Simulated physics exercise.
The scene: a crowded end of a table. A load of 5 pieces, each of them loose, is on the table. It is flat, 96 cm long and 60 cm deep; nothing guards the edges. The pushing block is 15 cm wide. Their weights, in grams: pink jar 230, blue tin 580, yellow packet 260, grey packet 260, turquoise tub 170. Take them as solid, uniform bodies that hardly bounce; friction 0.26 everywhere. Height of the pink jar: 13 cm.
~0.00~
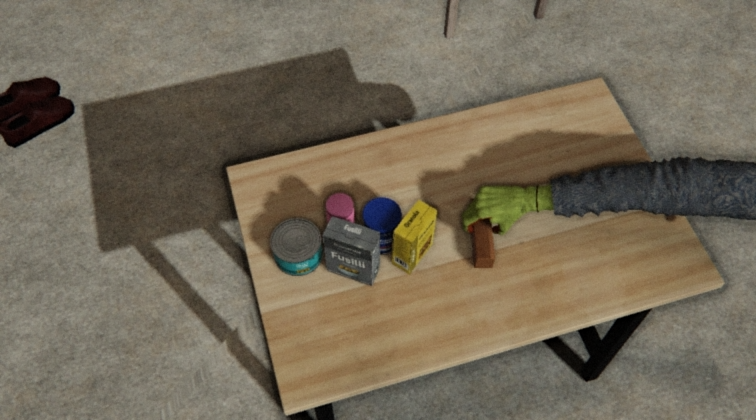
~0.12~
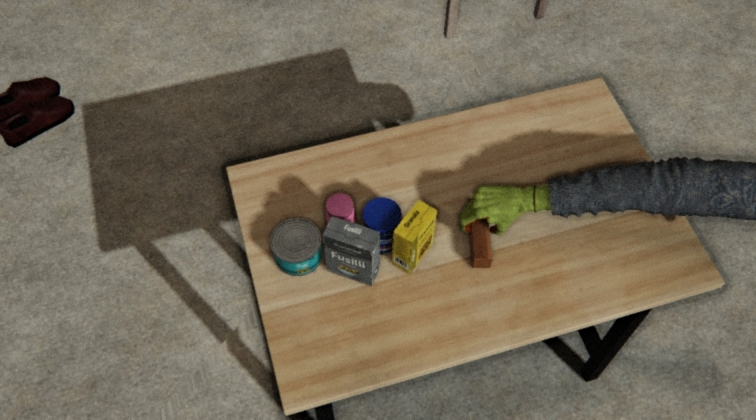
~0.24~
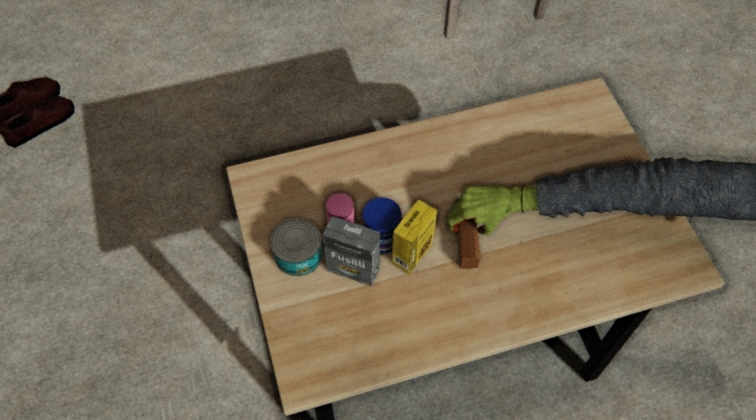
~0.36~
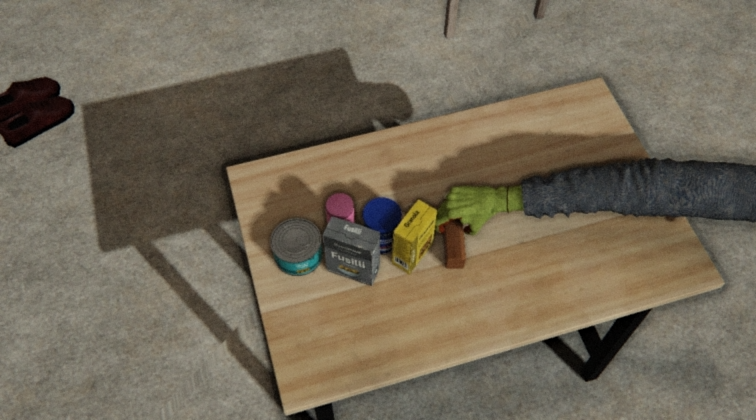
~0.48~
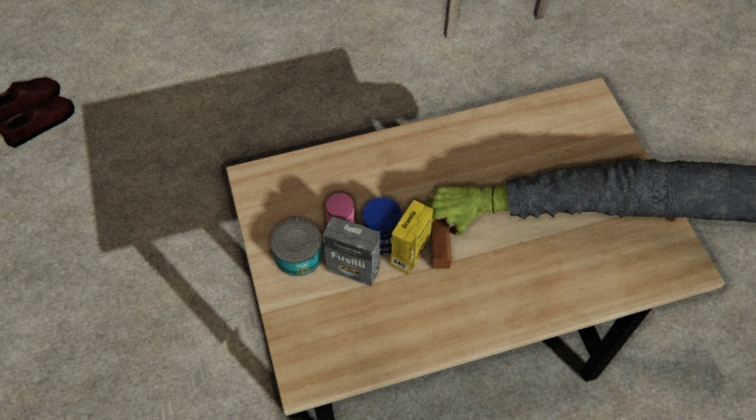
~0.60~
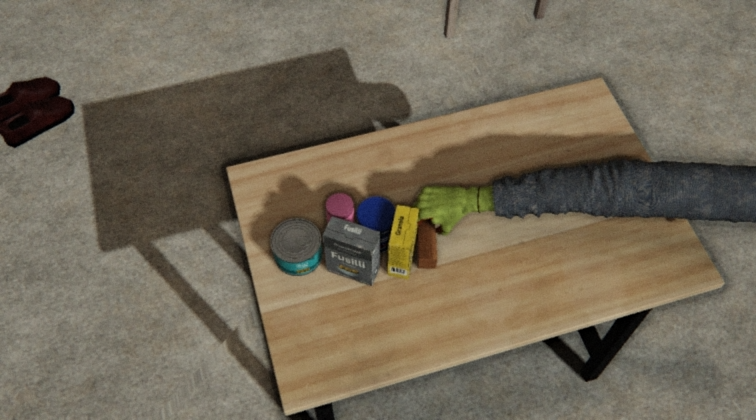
On a wooden table, a green-gloved hand slid a brown block left toward a cluster of tins and boxes, then pushed it against the yellow packet, which turned and shifted slightly left.
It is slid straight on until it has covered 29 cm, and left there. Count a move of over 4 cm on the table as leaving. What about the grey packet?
The grey packet leaves its spot.
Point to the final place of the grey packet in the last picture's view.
At about (286, 261).
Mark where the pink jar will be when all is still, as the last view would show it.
Near (291, 206).
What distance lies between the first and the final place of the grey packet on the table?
About 14 cm.
By 0.90 s, 20 cm of push; grey packet 4 cm from its spot near (332, 254); yellow packet 9 cm from its spot; blue tin 8 cm from its spot.
By 1.10 s, 25 cm of push; grey packet 9 cm from its spot near (307, 257); yellow packet 14 cm from its spot; blue tin 12 cm from its spot.
When it is over (1.7 s), not toppled but over 4 cm from the start, pink jar, blue tin, yellow packet, grey packet and turquoise tub. End places, in pixels of the last picture, grey packet near (287, 261).
